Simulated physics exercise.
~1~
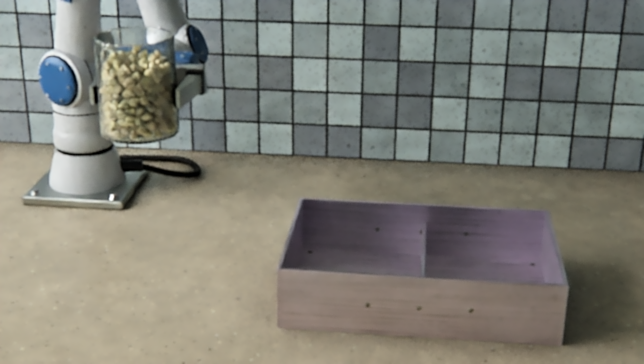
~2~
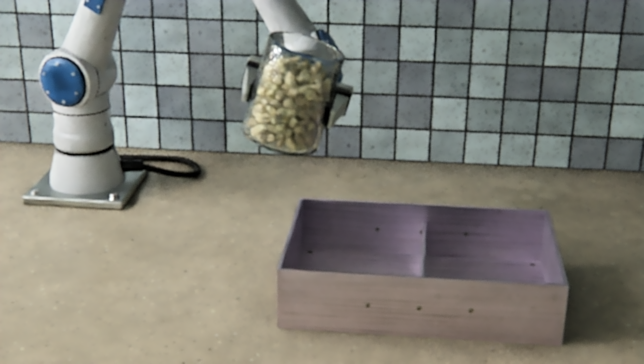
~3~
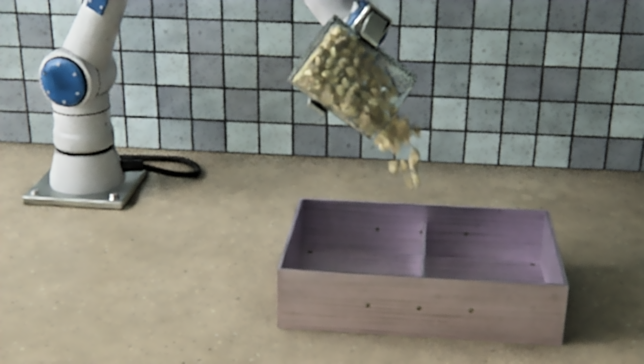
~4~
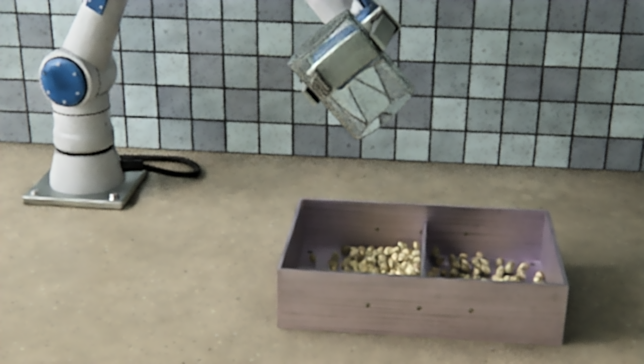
On a countertop before a tiled wall, a robot arm carried a clear container of pale beans to the right, tipped it over a divided wooden box, and poured until it looked empty, leaving beans in both sections, more of them on the left.
